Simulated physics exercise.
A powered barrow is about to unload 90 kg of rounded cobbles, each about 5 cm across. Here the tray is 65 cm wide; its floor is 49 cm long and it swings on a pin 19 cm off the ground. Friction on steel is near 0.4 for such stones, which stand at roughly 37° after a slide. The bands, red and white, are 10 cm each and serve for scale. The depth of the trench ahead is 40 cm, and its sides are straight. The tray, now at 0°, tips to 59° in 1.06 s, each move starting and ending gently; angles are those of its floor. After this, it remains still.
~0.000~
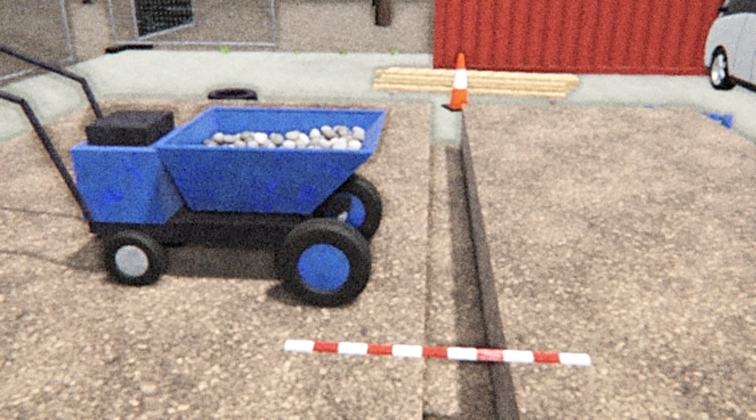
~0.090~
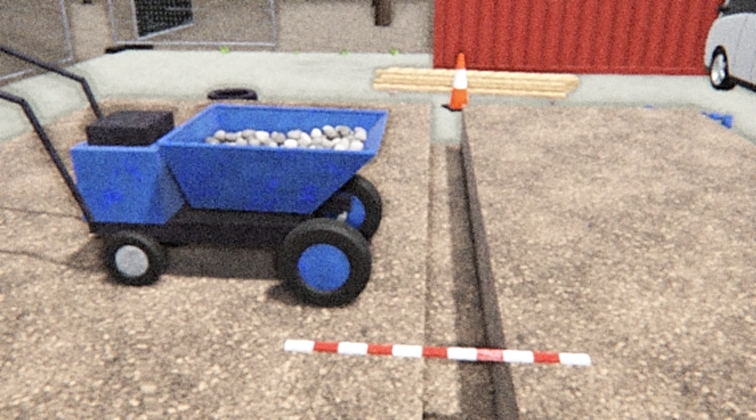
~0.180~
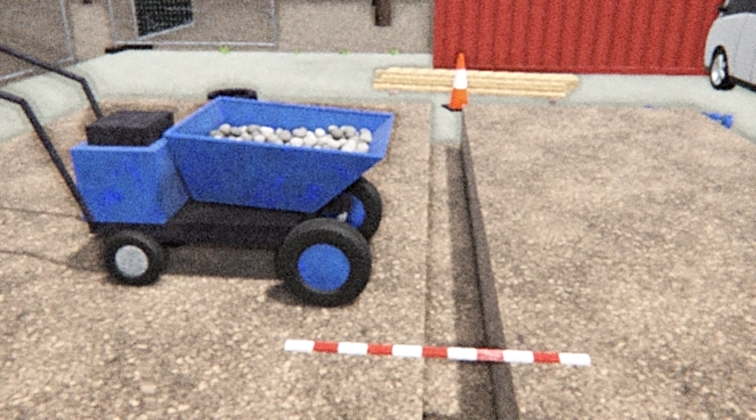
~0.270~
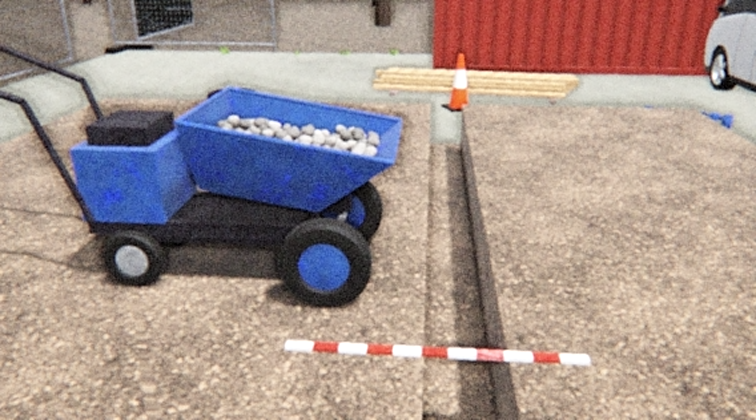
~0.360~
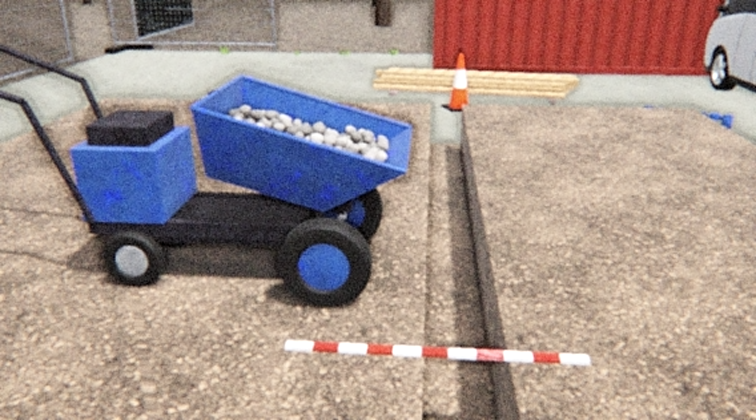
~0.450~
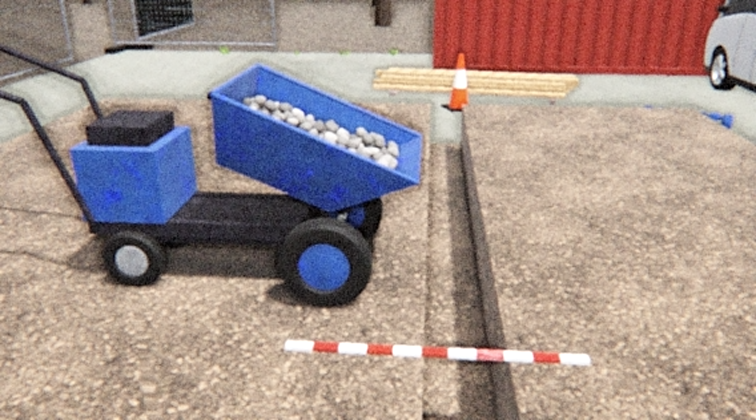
On a gravelly yard beside a narrow trench, a blue powered barrow standing still, its stone-filled tray steadily tilting forward to the right.
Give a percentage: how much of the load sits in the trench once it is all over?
70 %.
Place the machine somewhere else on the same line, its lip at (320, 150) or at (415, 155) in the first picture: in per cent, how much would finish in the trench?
Some 100 and some 30 per cent, in that order.
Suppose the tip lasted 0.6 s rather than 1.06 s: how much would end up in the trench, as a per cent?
Then some 60 per cent would.
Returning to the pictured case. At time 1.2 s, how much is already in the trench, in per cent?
10 per cent or so by then.
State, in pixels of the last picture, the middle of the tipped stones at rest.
I'd put it close to (475, 334).
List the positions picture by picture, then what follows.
In the first frame, the tray is at 0°, its lip at (372, 153); the top of the load is at (333, 137).
In the second frame, lip at (375, 154), floor tilted 1°, highest stones at (319, 137); the stones move at 0.2 m/s on average.
In the third frame, the tray is at 5°, its lip at (382, 157); the top of the load is at (256, 134); the stones move at 0.4 m/s on average.
In the fourth frame, the tray is at 10°, its lip at (393, 163); the top of the load is at (244, 127); the stones move at 0.5 m/s on average.
In the fifth frame, lip at (405, 172), floor tilted 16°, highest stones at (248, 117); the stones move at 0.6 m/s on average.
In the sixth frame, lip at (418, 183), floor tilted 23°, highest stones at (262, 107); the stones move at 0.6 m/s on average.
After 0.8 s the floor is at 50°; 100 % in the tray; the foremost stones are at (431, 206).
After 1.2 s the floor is at 59°; 88 % in the tray, 12 % in the trench, 1 % past the trench; the foremost stones are at (497, 284).
After 1.5 s the floor is at 59°; 48 % in the tray, 27 % in the trench, 24 % past the trench; the foremost stones are at (594, 297).
After 3.5 s the floor is at 59°; 0 % in the tray, 70 % in the trench, 30 % past the trench; the foremost stones are at (692, 302).
